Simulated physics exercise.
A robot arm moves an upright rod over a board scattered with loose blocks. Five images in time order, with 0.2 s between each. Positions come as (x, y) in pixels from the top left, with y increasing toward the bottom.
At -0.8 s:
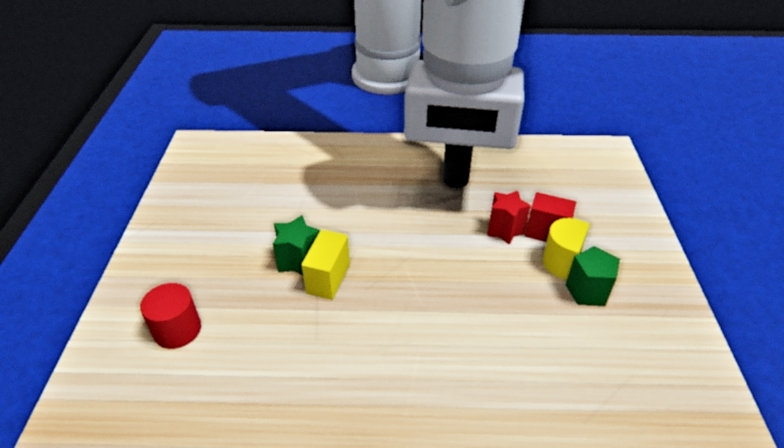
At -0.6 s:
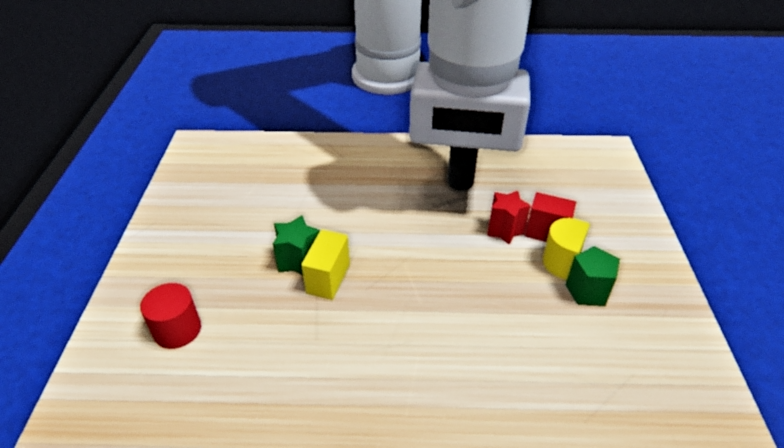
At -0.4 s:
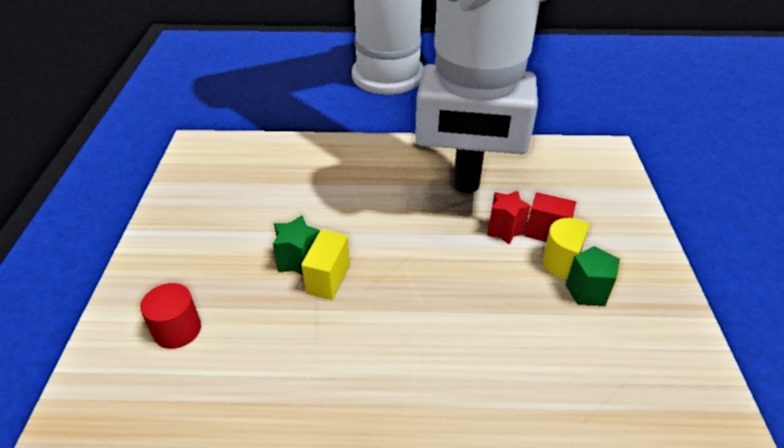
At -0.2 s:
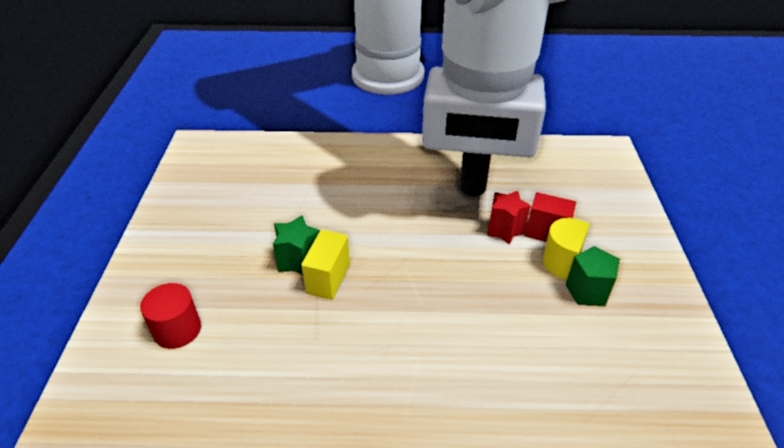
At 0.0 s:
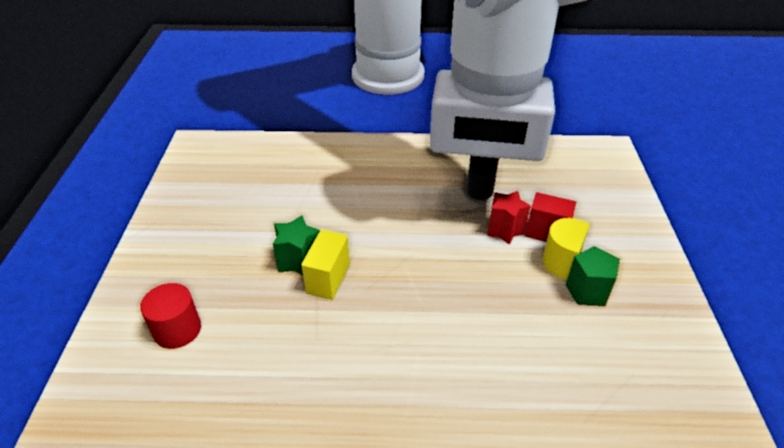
A robot arm slid its dark upright rod slowly a short way right and slightly toward the viewer, nearing the red star-shaped block, while all the colored blocks on the wooden board stayed still.
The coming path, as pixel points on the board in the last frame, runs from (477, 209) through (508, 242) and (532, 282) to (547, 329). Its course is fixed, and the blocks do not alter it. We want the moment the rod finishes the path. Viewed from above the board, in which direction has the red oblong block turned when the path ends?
From overhead, the rotation is counterclockwise.
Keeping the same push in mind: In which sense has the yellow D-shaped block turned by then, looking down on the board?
From the top: Clockwise.
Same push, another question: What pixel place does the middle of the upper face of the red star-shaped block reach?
Around pixel (572, 259).
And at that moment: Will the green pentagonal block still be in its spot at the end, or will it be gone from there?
It will be nudged away from its spot.
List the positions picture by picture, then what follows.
Lower end of the rod (456, 181), tops of blocks, red star-shaped block (510, 202), red oblong block (554, 204), yellow D-shaped block (570, 232), green pentagonal block (599, 262), in the first frame.
Rod (461, 184), blocks as before, in the second frame.
Rod (466, 186), blocks as before, in the third frame.
Rod (473, 189), blocks as before, in the fourth frame.
Rod (480, 193), red star-shaped block (510, 202), red oblong block (554, 204), yellow D-shaped block (570, 232), green pentagonal block (599, 262), in the fifth frame.
One third of the way, rod (512, 226); red star-shaped block (535, 231), turned 30° anticlockwise; red oblong block (559, 209), turned 30° anticlockwise; yellow D-shaped block (574, 233).
Two thirds of the way, rod (537, 265); red star-shaped block (571, 253), turned 85° anticlockwise; red oblong block (559, 209), turned 30° anticlockwise; yellow D-shaped block (598, 234), turned 30° clockwise; green pentagonal block (610, 267).
At the end, rod (552, 313); red star-shaped block (572, 259), turned 115° anticlockwise; red oblong block (559, 209), turned 30° anticlockwise; yellow D-shaped block (598, 234), turned 30° clockwise; green pentagonal block (612, 268).
